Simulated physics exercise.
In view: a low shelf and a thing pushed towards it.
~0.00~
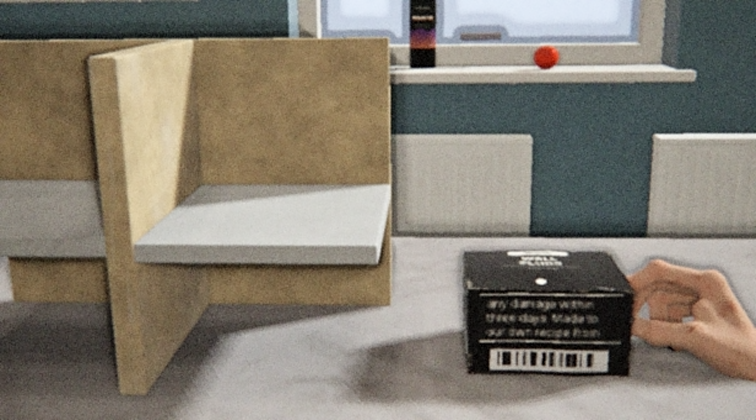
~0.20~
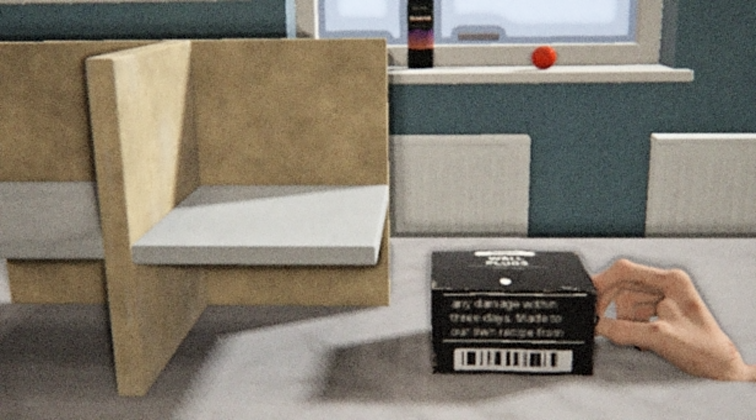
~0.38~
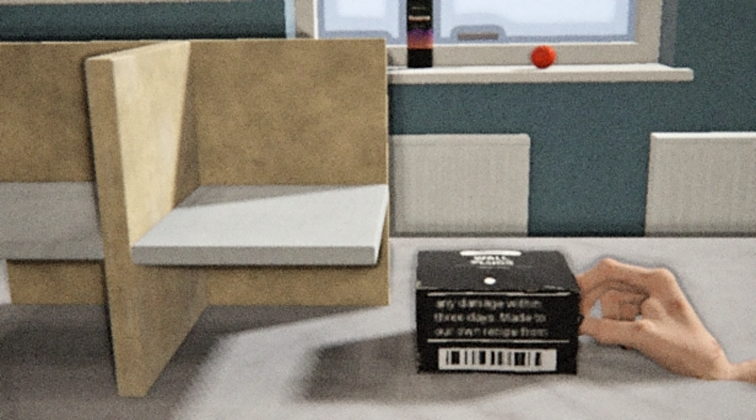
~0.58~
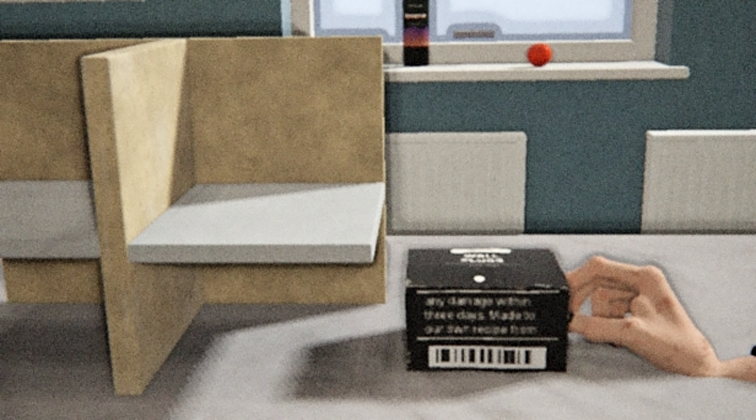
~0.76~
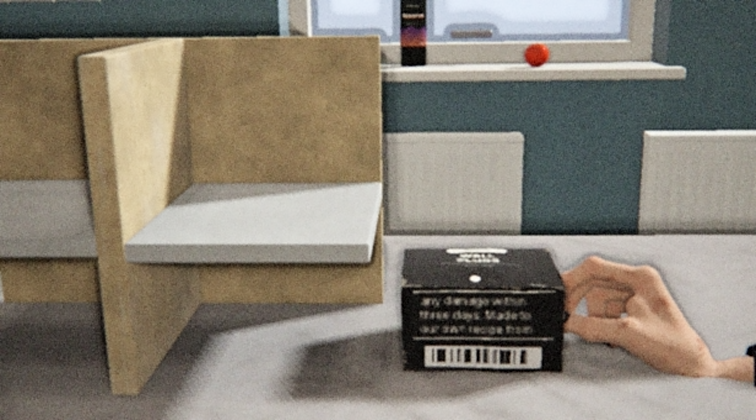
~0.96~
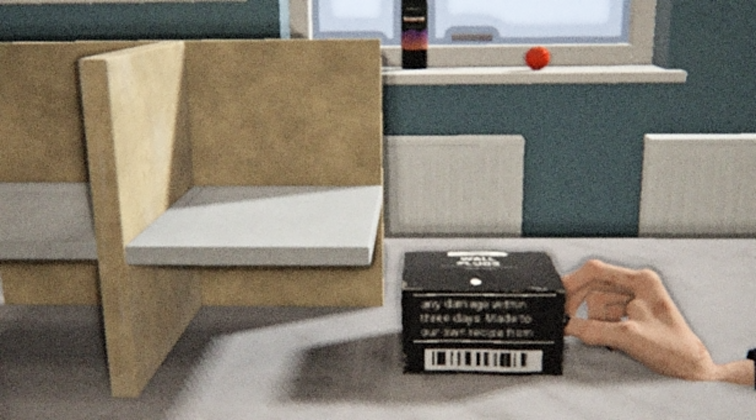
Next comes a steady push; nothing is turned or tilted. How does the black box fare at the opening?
As it turns out, the black box goes under.
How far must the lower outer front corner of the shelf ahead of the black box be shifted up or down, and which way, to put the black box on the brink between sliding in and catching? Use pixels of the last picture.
Some 44 pixels, down.
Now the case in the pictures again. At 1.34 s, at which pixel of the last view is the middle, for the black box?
Near (427, 310).
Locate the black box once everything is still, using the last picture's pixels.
Its middle is close to (297, 309).
Around 1.34 s, black box sliding up to the opening near (427, 310).
Around 1.58 s, black box part of the way in near (367, 310).
Finally (2.2 s), the black box slides in, near (297, 309).
